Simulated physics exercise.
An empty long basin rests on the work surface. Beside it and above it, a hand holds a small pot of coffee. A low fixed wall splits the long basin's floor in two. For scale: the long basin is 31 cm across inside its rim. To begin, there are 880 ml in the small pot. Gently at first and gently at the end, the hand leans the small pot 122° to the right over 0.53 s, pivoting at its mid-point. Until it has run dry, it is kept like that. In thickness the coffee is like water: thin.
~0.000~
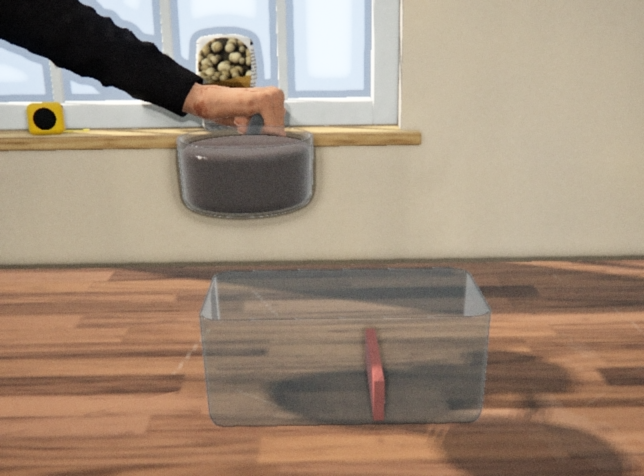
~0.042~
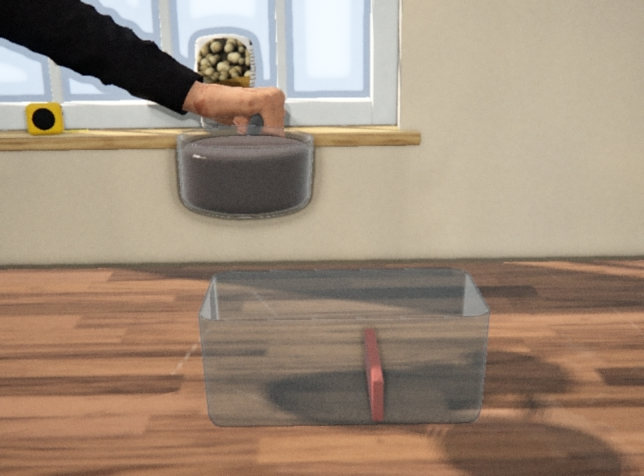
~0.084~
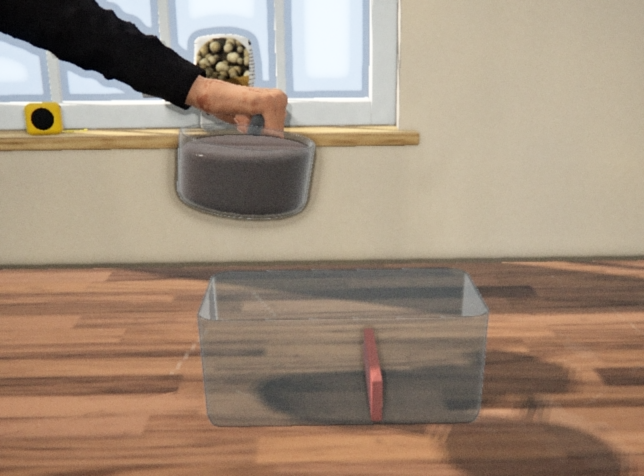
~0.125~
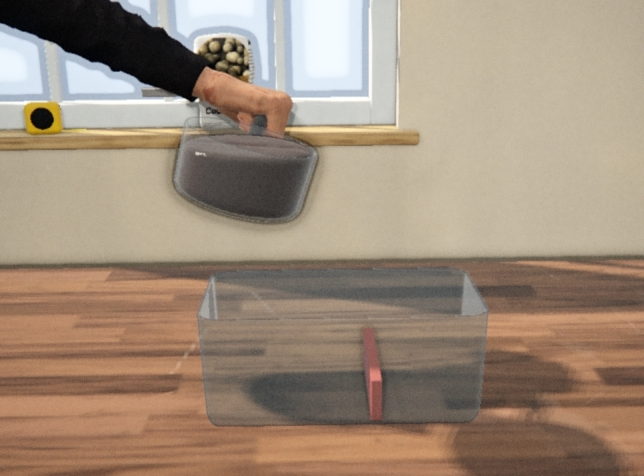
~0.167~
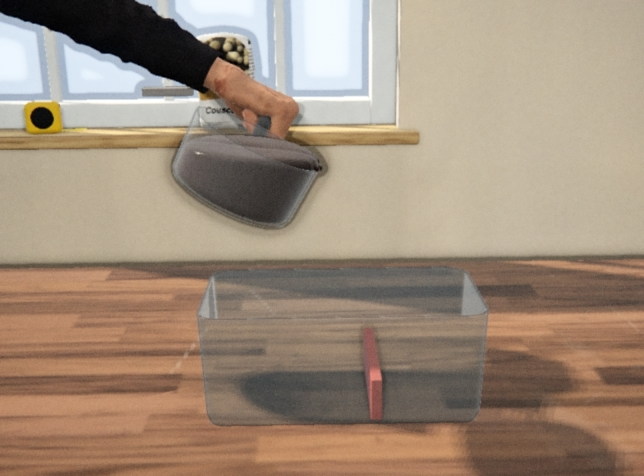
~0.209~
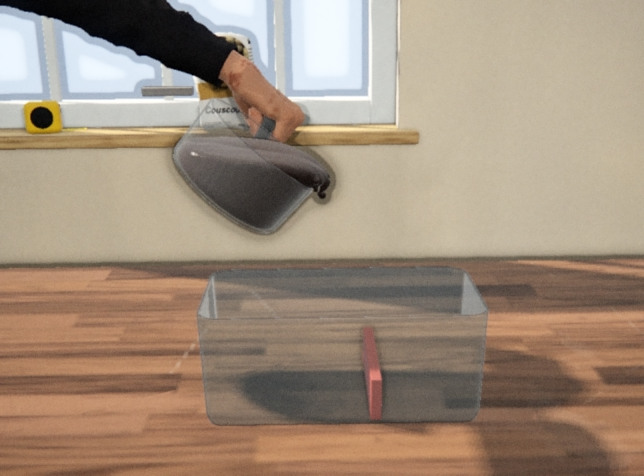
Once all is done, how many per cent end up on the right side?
Roughly 24 percent ends up on the right side.
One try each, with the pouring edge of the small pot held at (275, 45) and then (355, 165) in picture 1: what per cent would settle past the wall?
Some 15 and 50 per cent, in that order.
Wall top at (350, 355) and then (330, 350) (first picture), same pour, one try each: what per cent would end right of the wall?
First 45, then 65 per cent.
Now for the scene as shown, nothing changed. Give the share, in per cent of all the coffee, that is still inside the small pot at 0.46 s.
Around 10 in a hundred.
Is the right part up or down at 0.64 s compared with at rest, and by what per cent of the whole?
Looks like it goes higher by around 4.
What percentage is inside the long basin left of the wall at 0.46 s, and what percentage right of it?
Left roughly 34, right roughly 18.
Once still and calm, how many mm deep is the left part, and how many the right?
24 mm left, 14 mm right.
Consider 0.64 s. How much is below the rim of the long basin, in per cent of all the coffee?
I'd put it at roughly 92 per cent.
Then, 0.46 s in, the tilt is 116° and 10 per cent is still to pour, 33 is left of the wall and 18 right of it.
Then, 0.64 s in, the tilt is 122° and 1 per cent is still to pour, 72 is left of the wall and 20 right of it.
Then, 0.82 s in, the tilt is 122° and 0 per cent is still to pour, 66 is left of the wall and 23 right of it.
Then, 1.03 s in, the tilt is 122° and 0 per cent is still to pour, 69 is left of the wall and 24 right of it.
Finally, 69 per cent lies left of the wall, 24 right of it and 7 outside.
